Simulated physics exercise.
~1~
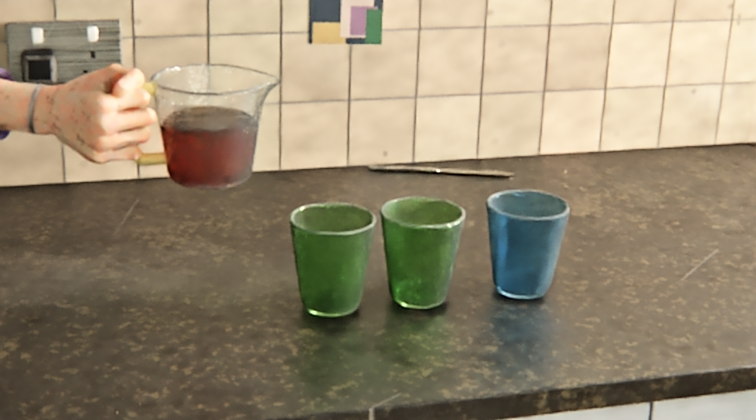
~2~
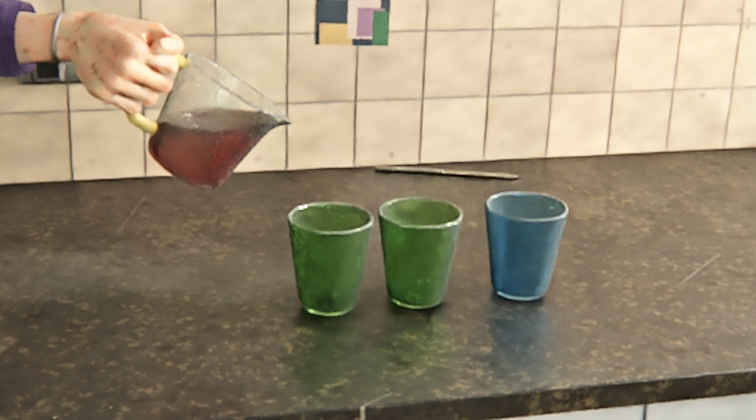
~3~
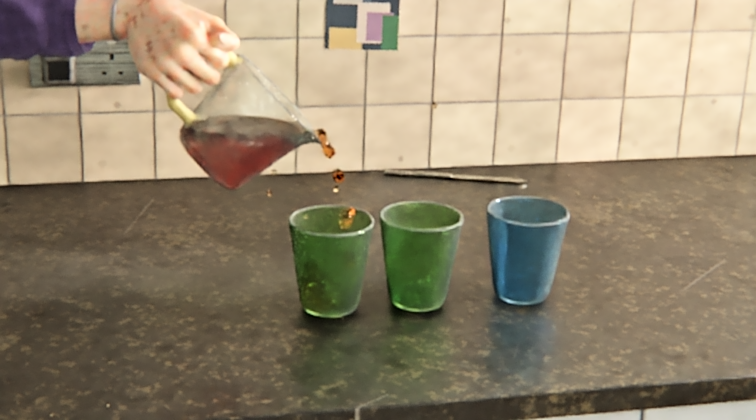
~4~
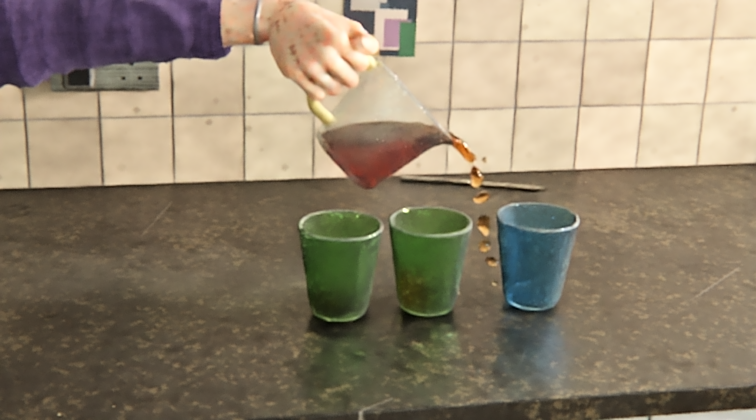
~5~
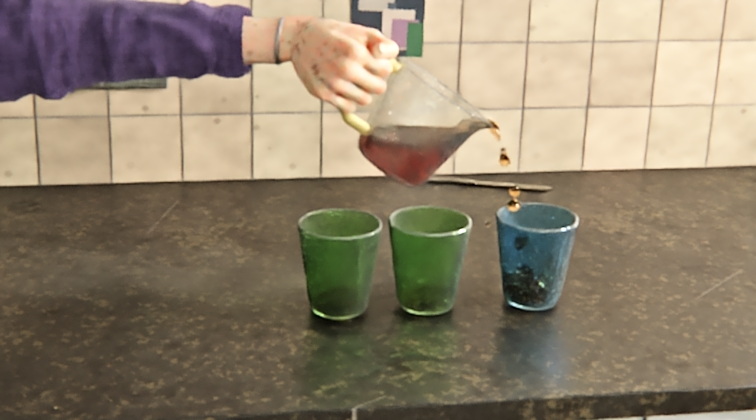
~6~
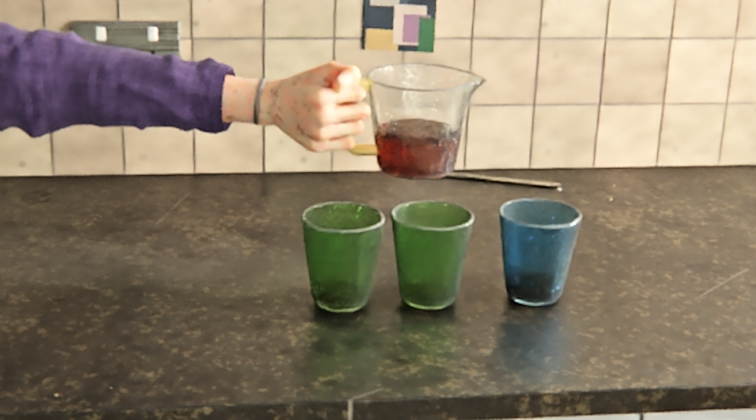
A hand at the end of a purple sleeve holds a clear glass jug of reddish-brown tea above a dark speckled counter, seen from the front and slightly above. Two green tumblers stand at left and centre and a blue one at right, before cream tiles. The hand tips the jug and tea begins falling toward the left tumbler. Still pouring, it sweeps rightward past the middle tumbler to the blue one. The jug then tilts back level, still holding some tea, above the upright tumblers, with dark liquid low in the blue one.
